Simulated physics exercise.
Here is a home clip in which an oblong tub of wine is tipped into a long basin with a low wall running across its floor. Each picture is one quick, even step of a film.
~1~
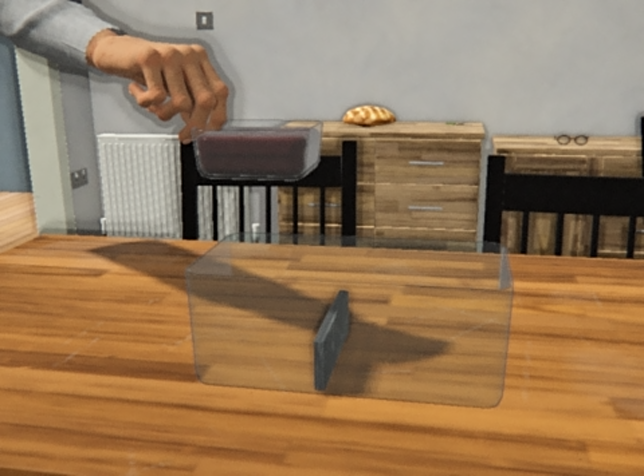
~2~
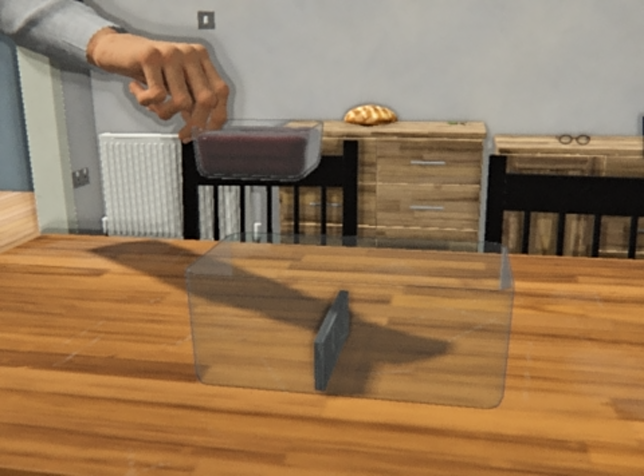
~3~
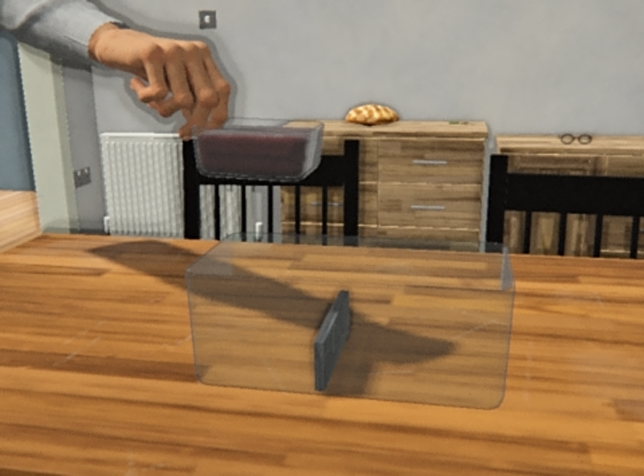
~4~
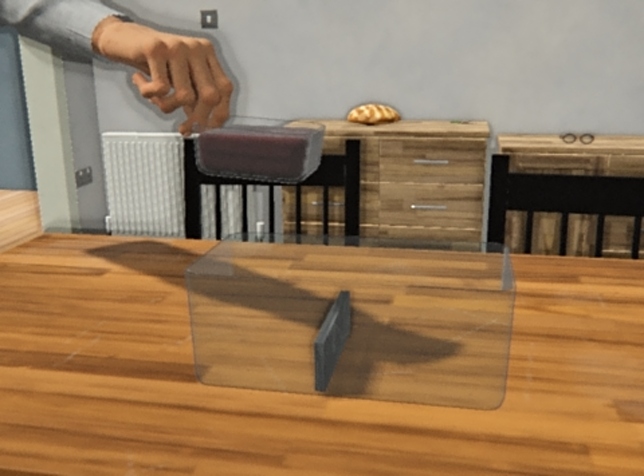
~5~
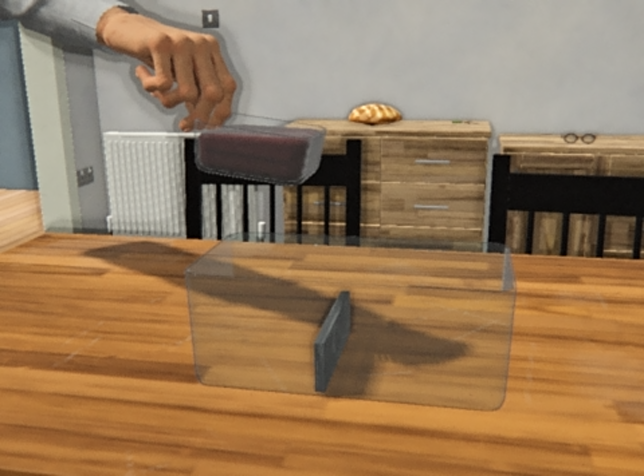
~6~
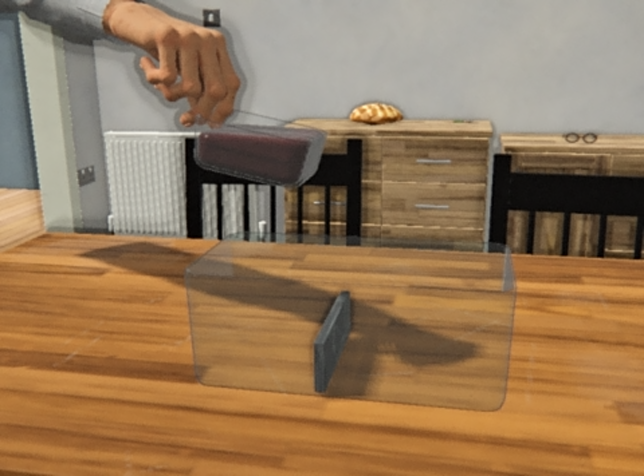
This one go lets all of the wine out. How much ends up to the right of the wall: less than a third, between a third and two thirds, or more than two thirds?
Well, the amount right of the wall passes two thirds.
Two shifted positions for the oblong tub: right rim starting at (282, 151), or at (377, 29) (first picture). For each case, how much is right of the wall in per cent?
In order, some 55 and 95 percent.
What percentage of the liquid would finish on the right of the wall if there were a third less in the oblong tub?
About 70 %.
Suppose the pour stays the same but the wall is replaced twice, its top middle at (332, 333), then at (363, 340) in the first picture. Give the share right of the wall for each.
Roughly 80 per cent first and roughly 65 per cent second.
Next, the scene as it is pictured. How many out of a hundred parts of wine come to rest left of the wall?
It is close to 15 per cent.
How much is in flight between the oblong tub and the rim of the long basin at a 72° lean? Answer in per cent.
I'd say some 40 per cent.
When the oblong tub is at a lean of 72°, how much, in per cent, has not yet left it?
25 %.
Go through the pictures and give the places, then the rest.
The first picture shows tilt 0°; pouring edge (315, 128); surface from (210, 132) to (314, 133); the long basin's rim runs from (209, 253) to (508, 266); the wall's top is at (333, 315).
The second picture shows tilt 0°; pouring edge (316, 128); surface from (210, 131) to (315, 133).
The third picture shows tilt 2°; pouring edge (317, 129); surface from (211, 130) to (315, 133).
The fourth picture shows tilt 4°; pouring edge (318, 132); surface from (211, 130) to (316, 134).
The fifth picture shows tilt 8°; pouring edge (319, 135); surface from (212, 130) to (318, 135).
The sixth picture shows tilt 12°; pouring edge (319, 139); surface from (212, 130) to (319, 136).
A moment on, the oblong tub is tipped part way and 23 per cent is still to pour, 1 is left of the wall and 37 right of it.
Next, the oblong tub is tipped right over and 2 per cent is still to pour, 13 is left of the wall and 82 right of it.
Then the oblong tub is tipped right over and 0 per cent is still to pour, 17 is left of the wall and 82 right of it.
Later the oblong tub is tipped right over and 0 per cent is still to pour, 17 is left of the wall and 82 right of it.
At rest 17 per cent lies left of the wall, 82 right of it and 1 outside.
